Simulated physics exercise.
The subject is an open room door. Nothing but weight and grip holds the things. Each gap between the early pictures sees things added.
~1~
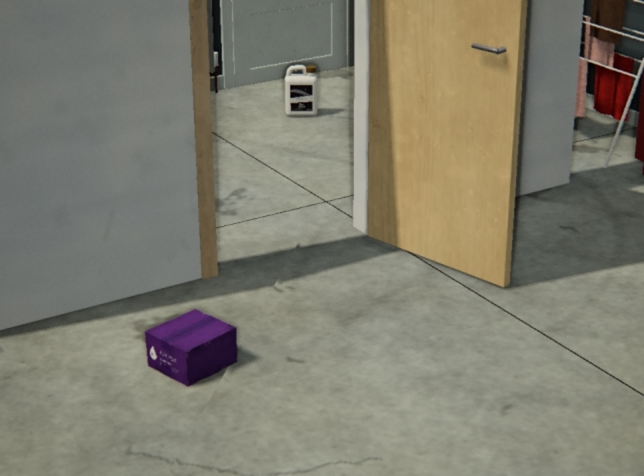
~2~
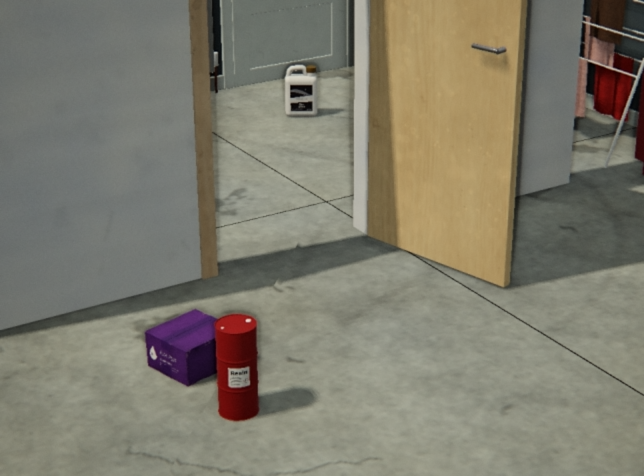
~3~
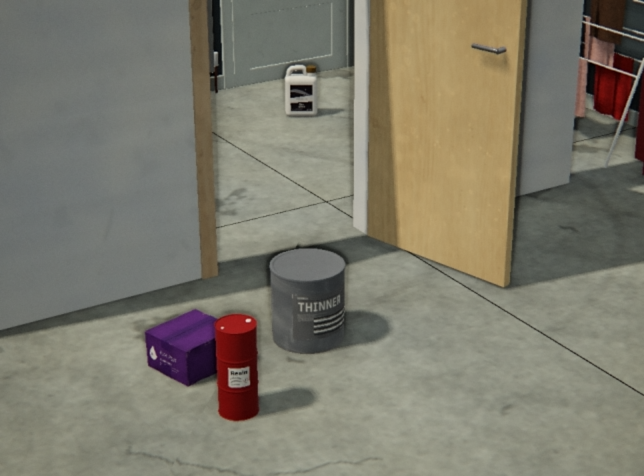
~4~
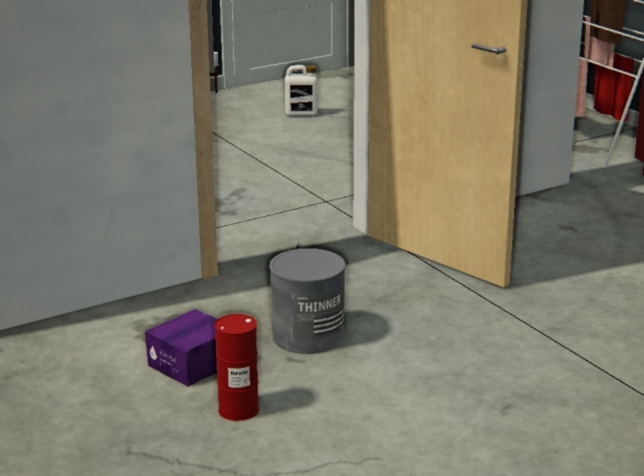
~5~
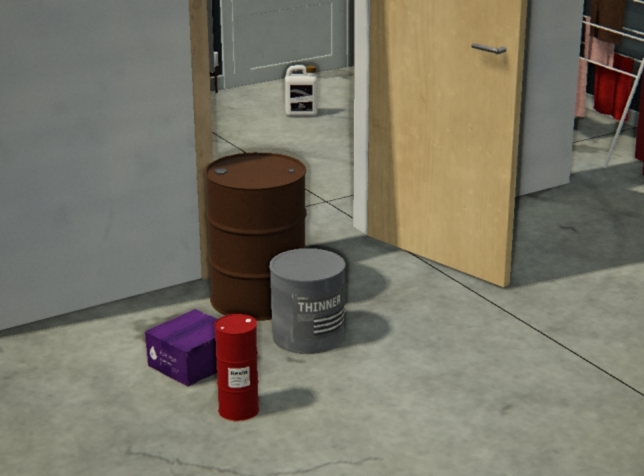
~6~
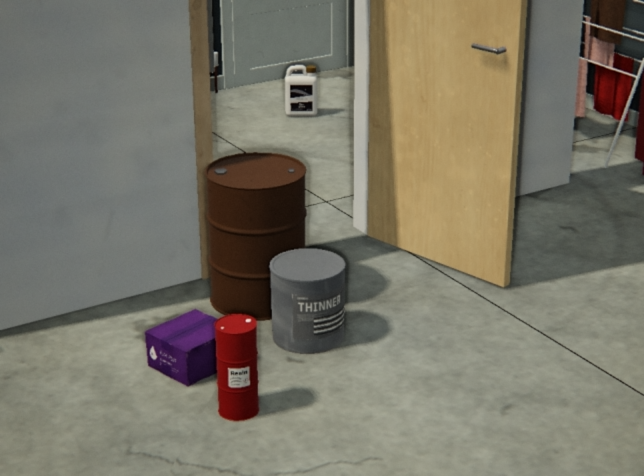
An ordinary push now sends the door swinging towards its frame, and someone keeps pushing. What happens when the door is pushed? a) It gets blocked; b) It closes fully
a, it gets blocked.
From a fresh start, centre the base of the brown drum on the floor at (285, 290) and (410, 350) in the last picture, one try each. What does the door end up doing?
The first time the door is obstructed, the second time it finishes its swing.
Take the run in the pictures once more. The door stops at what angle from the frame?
Near 35° open.
Then, 0.90 s after the last picture, door 82° open.
Then, 1.50 s after the last picture, door 57° open.
At rest, door 37° open; all 4 in place. Seen from the same camera at the end, brown drum near (257, 235).
